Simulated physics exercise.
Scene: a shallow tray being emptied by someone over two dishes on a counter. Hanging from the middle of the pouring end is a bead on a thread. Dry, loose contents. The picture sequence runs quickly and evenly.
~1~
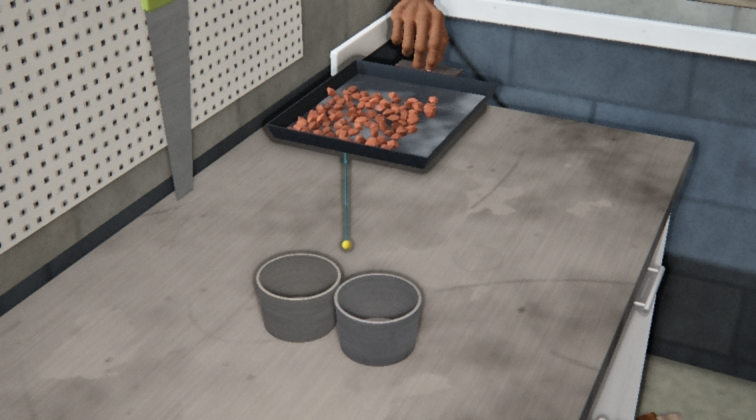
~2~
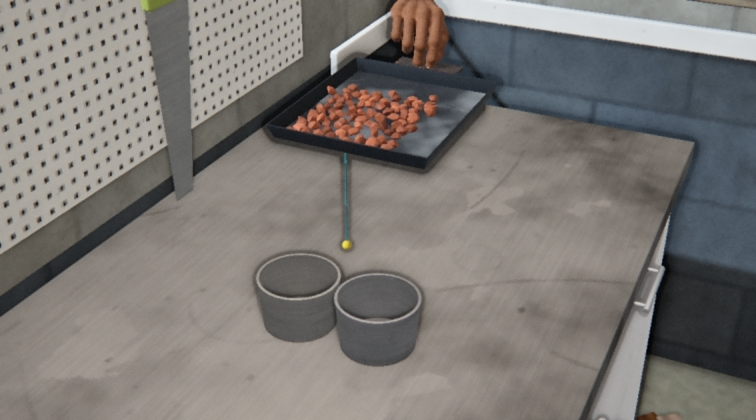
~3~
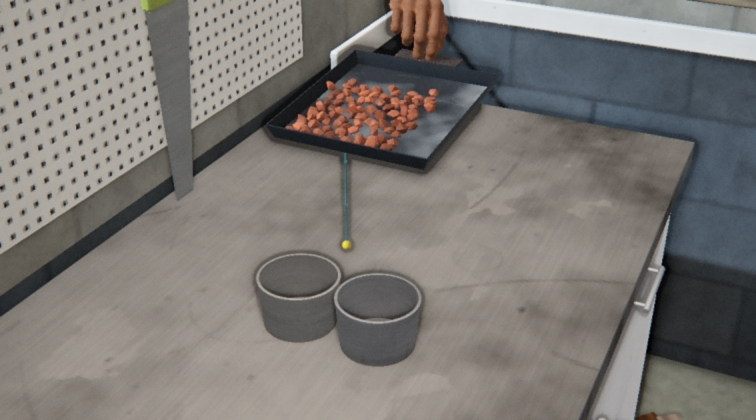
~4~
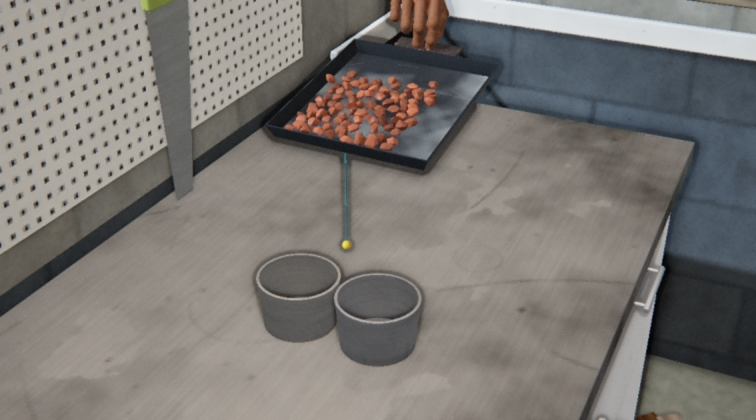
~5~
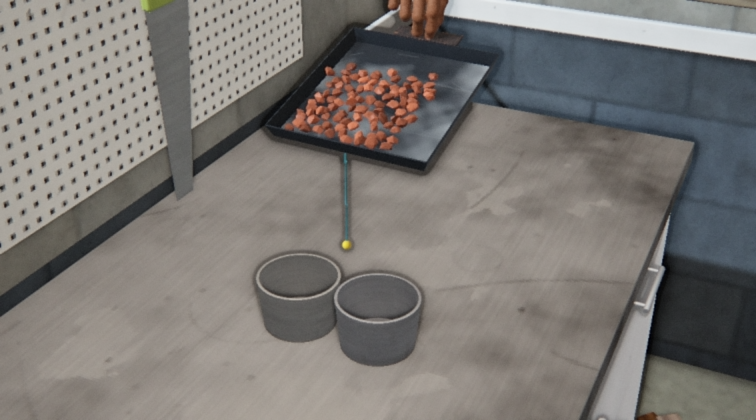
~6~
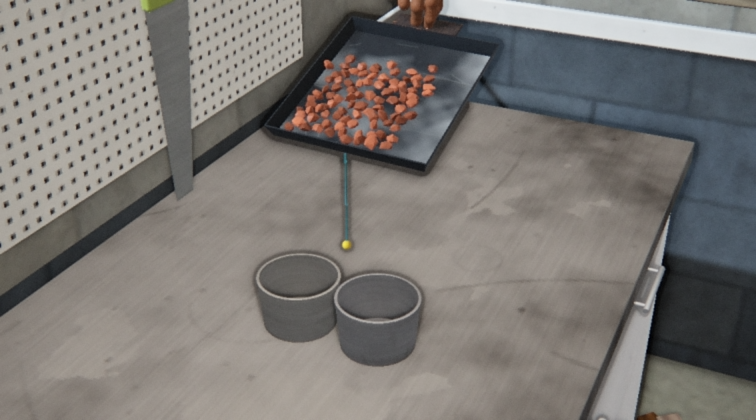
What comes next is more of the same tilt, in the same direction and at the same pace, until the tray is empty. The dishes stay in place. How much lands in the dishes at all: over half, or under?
The caught share tops half.
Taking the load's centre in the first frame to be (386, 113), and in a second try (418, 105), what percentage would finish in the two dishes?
Near 90 and 90 percent respectively.
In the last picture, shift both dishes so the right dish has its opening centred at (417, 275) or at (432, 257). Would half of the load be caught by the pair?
For the earlier try a smaller portion is kept, for the later one a smaller portion.
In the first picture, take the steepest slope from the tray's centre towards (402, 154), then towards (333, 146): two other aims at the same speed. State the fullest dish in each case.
On the first try it's the right-side dish, on the second the left-side dish.
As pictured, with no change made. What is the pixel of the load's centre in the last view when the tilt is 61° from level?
In the last view, the load is centred close to (347, 132).
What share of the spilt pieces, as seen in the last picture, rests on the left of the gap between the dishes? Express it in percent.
It comes out at roughly 60 percent.
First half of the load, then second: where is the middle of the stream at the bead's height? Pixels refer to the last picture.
About (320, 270) to begin with, then about (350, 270).
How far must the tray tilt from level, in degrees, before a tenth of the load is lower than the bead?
It is at around 80 degrees.
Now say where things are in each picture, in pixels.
The first picture shows corners of the pouring end at (274, 123) and (425, 154), level; middle of the load at (362, 121), bits of crushed brick; left dish at (279, 315); right dish at (360, 339); bead on its thread at (347, 245).
The second picture shows corners of the pouring end at (274, 123) and (424, 155), level; middle of the load at (362, 120).
The third picture shows corners of the pouring end at (273, 123) and (424, 155), tipped barely, lowest at the right corner; middle of the load at (362, 118).
The fourth picture shows corners of the pouring end at (273, 123) and (424, 157), tipped a little, lowest at the right corner; middle of the load at (362, 114).
The fifth picture shows corners of the pouring end at (272, 123) and (424, 158), tipped a little, lowest at the right corner; middle of the load at (362, 110).
The sixth picture shows corners of the pouring end at (272, 123) and (423, 159), tipped clearly, lowest at the right corner; middle of the load at (361, 107); left dish at (279, 315); right dish at (360, 339).
Soon after the last picture, tray tipped steeply; nearly all on the tray; a stray few outside both; a stray few in the air.
A little later, tray tipped right over; about a quarter on the tray; a small part in the right dish; about a quarter in the left dish; a small part outside both; about a third in the air.
Later still, tray tipped past a quarter turn; about a third in the right dish; about half in the left dish; a small part outside both.
At rest, tray tipped past a quarter turn; about a third in the right dish; about half in the left dish; a small part outside both.
